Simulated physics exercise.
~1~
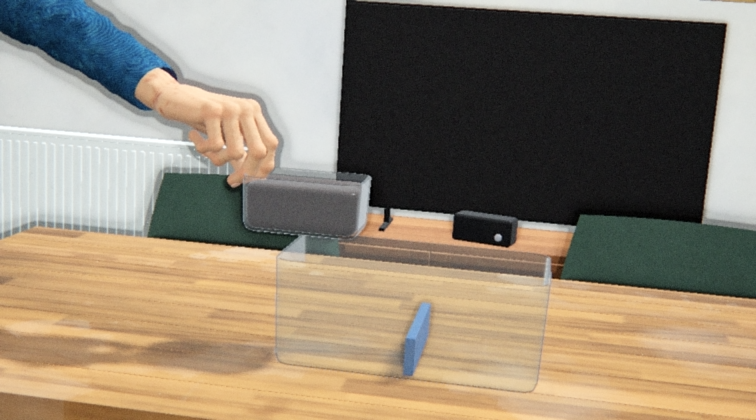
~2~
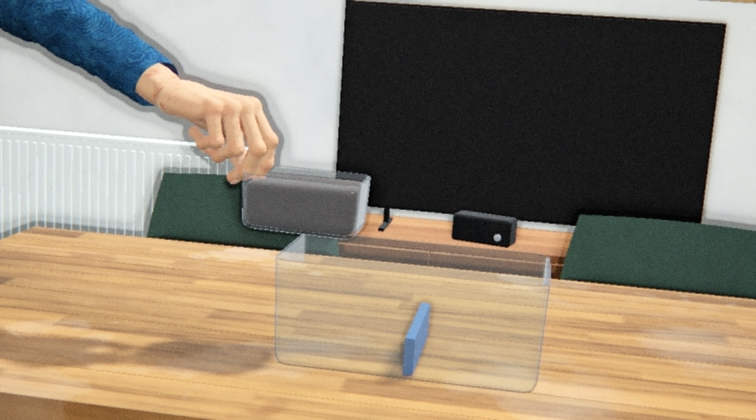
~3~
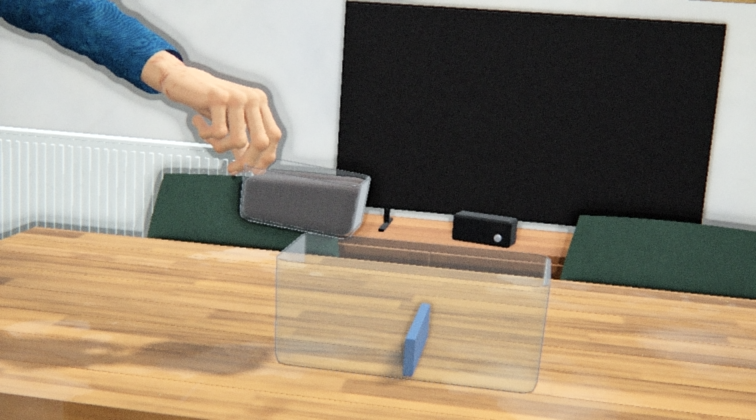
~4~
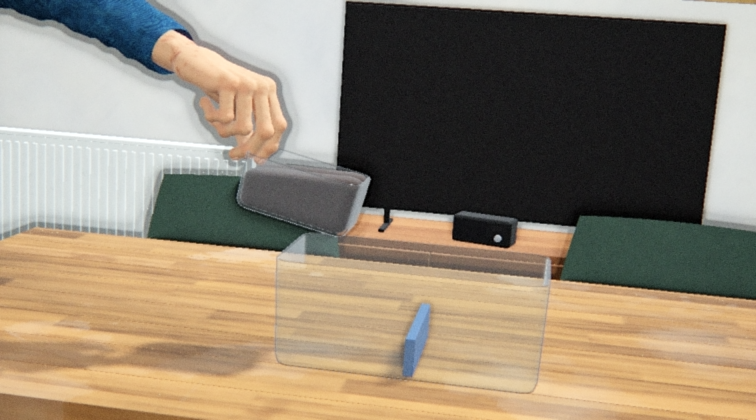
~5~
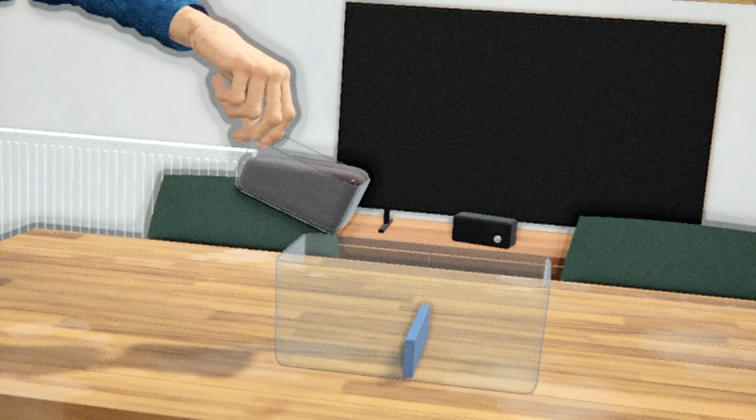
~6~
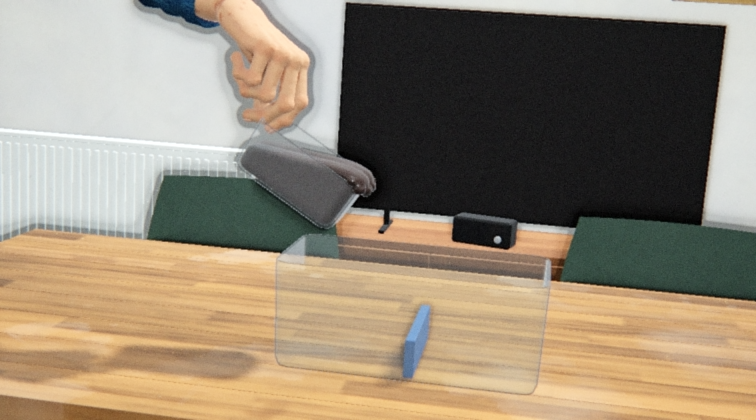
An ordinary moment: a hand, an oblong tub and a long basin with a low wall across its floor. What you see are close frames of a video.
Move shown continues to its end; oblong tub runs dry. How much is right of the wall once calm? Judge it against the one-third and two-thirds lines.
I predict a lot ends up right of the wall, past two thirds.
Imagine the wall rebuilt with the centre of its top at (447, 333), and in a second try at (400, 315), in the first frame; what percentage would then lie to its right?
The first one comes to 50 percent, while the second comes to 85 percent.
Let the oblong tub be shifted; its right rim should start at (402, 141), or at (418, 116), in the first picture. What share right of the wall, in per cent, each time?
First about 85, then 60 per cent.
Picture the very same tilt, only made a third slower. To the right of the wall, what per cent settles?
Result: Roughly 75 %.
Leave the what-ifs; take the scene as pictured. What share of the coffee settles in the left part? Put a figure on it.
I'd put it near 25 per cent.
A moment on, the oblong tub is tipped on its side and 29 per cent is still to pour, 7 is left of the wall and 15 right of it.
Next, the oblong tub is tipped on its side and 3 per cent is still to pour, 9 is left of the wall and 81 right of it.
Then the oblong tub is tipped on its side and 1 per cent is still to pour, 19 is left of the wall and 76 right of it.
Later the oblong tub is tipped on its side and 0 per cent is still to pour, 23 is left of the wall and 75 right of it.
Finally, 23 per cent lies left of the wall, 75 right of it and 2 outside.
